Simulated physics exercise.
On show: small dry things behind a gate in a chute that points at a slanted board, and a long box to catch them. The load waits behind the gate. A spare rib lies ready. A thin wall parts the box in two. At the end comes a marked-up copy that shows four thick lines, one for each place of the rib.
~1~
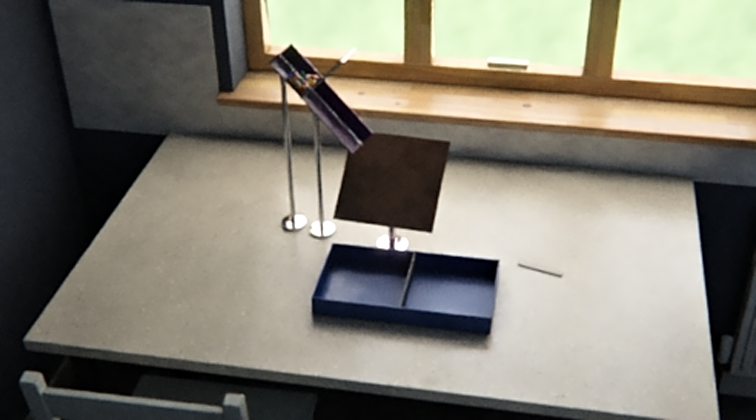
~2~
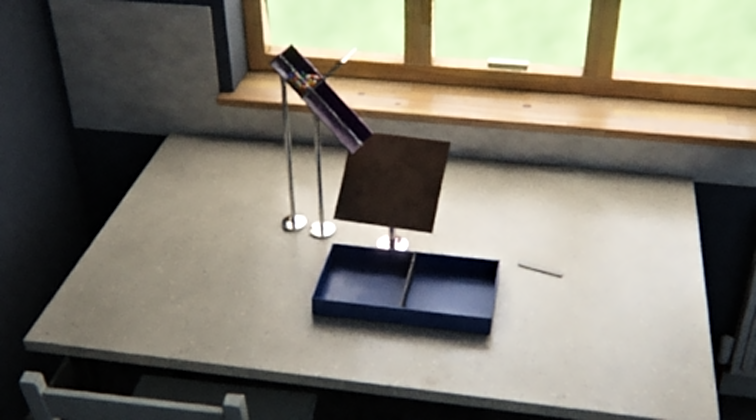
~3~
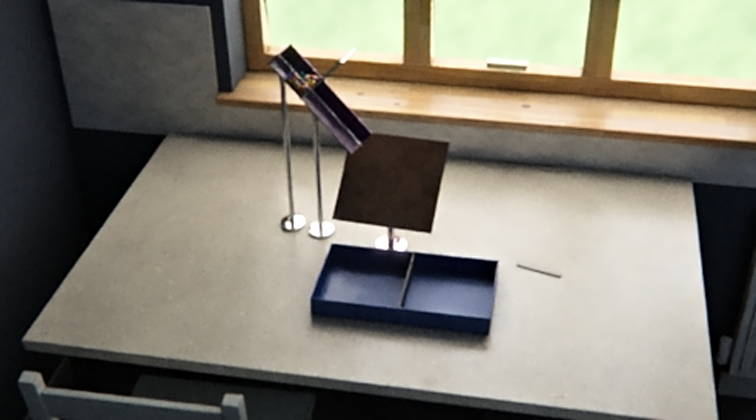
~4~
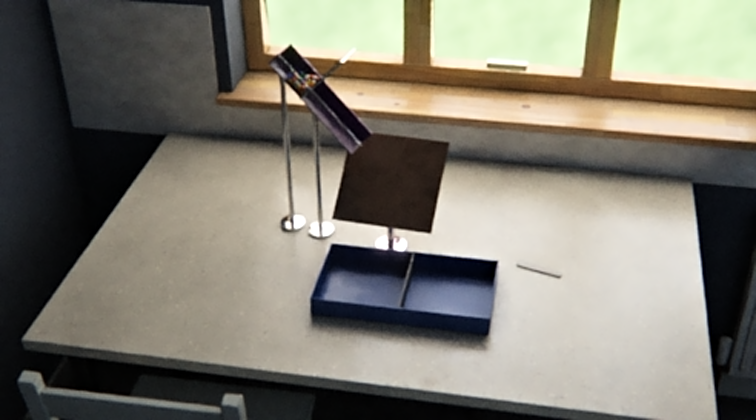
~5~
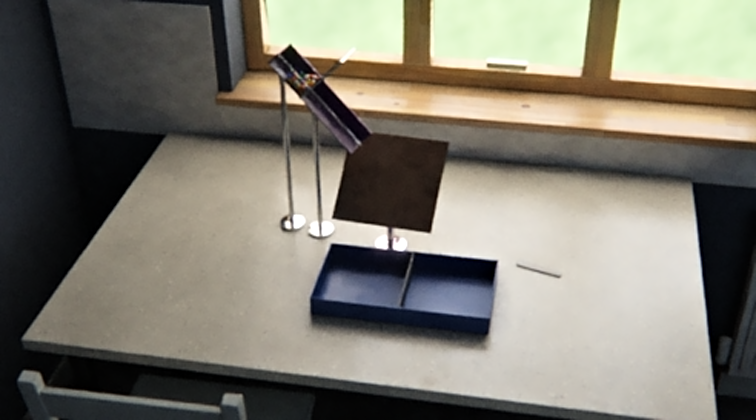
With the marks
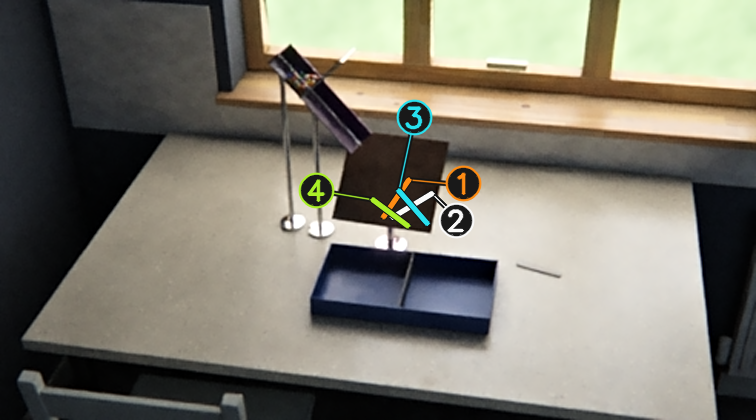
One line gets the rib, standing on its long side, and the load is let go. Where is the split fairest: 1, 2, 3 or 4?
I would pick line 3.
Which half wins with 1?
Left.
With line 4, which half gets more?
The right half.
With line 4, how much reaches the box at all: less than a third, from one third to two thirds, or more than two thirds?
It is more than two thirds.
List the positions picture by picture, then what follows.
In the first picture, load behind the gate at (306, 79), round plastic beads; lip of the chute at (357, 148), sloping fairly steeply.
In the second picture, middle of the board at (392, 180), tilted fairly steeply; middle of its low edge at (382, 226); of its high edge at (401, 136).
In the third picture, front corners of the box at (310, 298) and (490, 318); front end of its middle wall at (399, 308).
In the fourth picture, middle of the load at (305, 79); lip at (357, 148).
In the fifth picture, middle of the load at (305, 79); lip at (356, 148).
On the marked copy, line 1 from (408, 179) to (383, 216); line 2 from (432, 193) to (392, 217); line 3 from (398, 190) to (427, 223); line 4 from (372, 199) to (407, 225).
With 1, of what is caught, nearly all in the left half, a stray few in the right.
With 2, of what is caught, nearly all in the left half, a small part in the right.
With 3, of what is caught, about two thirds in the left half, about a third in the right.
With 4, of what is caught, a stray few in the left half, nearly all in the right.
